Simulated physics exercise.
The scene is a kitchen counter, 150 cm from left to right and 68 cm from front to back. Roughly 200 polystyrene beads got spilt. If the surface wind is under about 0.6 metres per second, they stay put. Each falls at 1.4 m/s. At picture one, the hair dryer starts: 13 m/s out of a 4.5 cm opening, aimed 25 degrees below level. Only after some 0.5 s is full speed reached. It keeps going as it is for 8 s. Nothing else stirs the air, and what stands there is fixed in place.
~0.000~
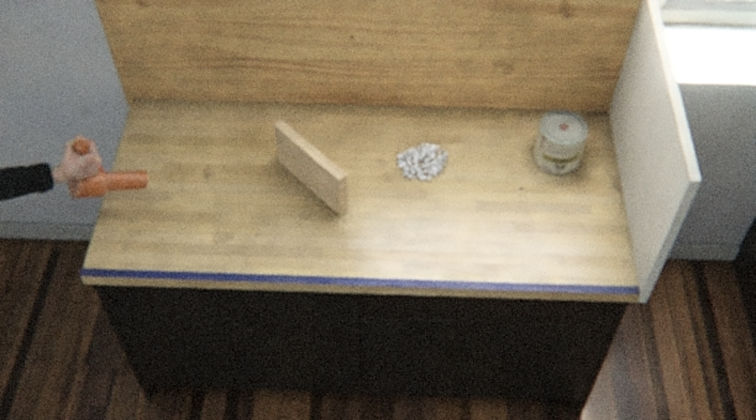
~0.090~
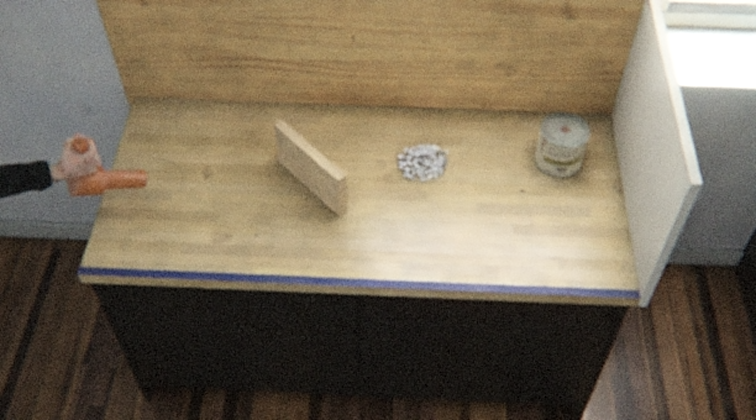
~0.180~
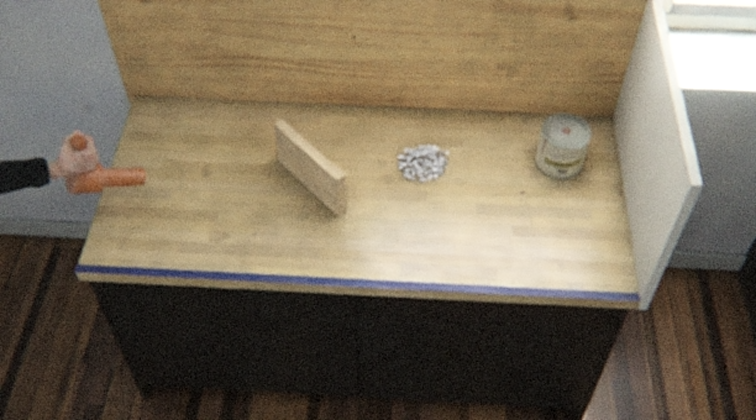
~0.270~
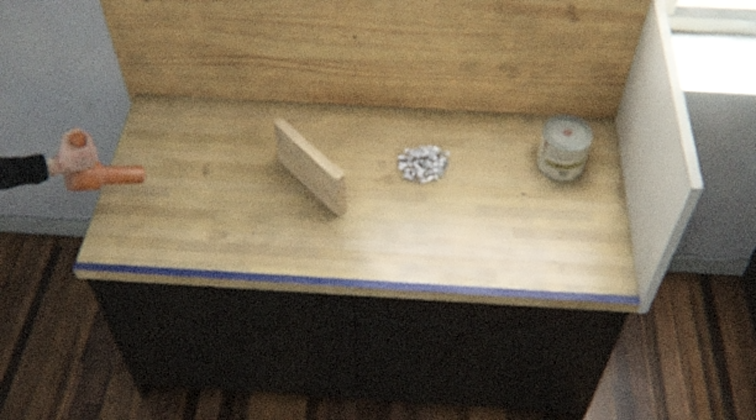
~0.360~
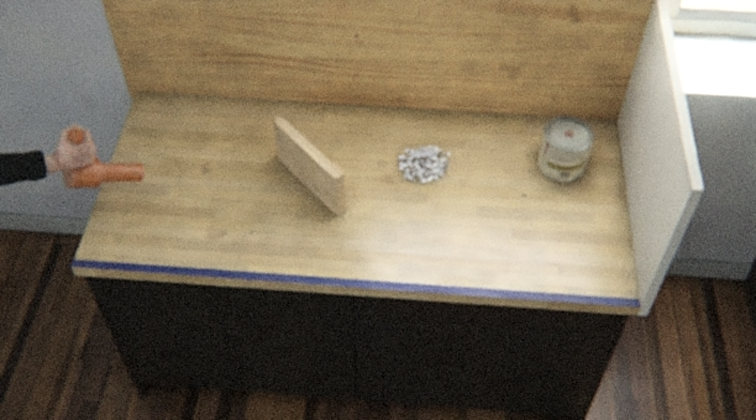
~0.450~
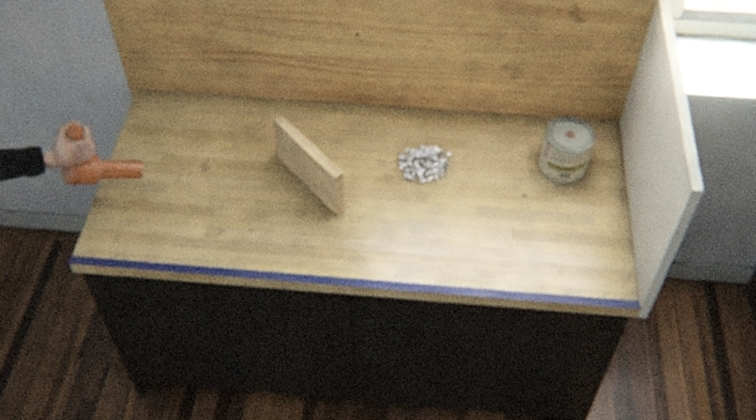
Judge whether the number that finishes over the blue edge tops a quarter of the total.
I suspect that edge gives up a quarter at most.
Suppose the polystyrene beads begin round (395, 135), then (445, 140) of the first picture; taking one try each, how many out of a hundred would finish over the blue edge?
Results, one try each: 50 %, 70 %.
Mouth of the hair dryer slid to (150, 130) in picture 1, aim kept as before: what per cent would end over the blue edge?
It would come out near 80 in a hundred.
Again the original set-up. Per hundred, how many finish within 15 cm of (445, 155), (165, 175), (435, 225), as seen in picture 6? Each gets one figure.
Roughly 100 %, 0 % and 0 %, in that order.
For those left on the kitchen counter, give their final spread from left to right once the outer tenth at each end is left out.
Spread, left to right: Approx. 10 cm.
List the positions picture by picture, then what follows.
In the first picture, the middle of the polystyrene beads is near (420, 160), none has stirred yet and the mouth of the hair dryer is at (145, 180).
In the second picture, the middle of the polystyrene beads is near (421, 160), none has stirred yet and the blue edge is centred on (356, 287).
In the third picture, the middle of the polystyrene beads is near (422, 161), none has stirred yet, the top of a board is at (309, 148) and the top of a tin is at (566, 131).
In the fourth picture, the middle of the polystyrene beads is near (422, 162) and none has stirred yet.
In the fifth picture, the middle of the polystyrene beads is near (423, 162) and none has stirred yet.
In the sixth picture, the middle of the polystyrene beads is near (423, 162) and none has stirred yet.
After 1.6 s, 0 % are over the blue edge; the middle of those still in play is near (423, 162); 14 % have settled or left.
After 2.6 s, 0 % are over the blue edge; the middle of those still in play is near (423, 163); 21 % have settled or left.
After 4.4 s, 0 % are over the blue edge; the middle of those still in play is near (423, 163); 27 % have settled or left.
After 8.0 s, at the end, 2 % are over the blue edge; the middle of those still in play is near (423, 163).
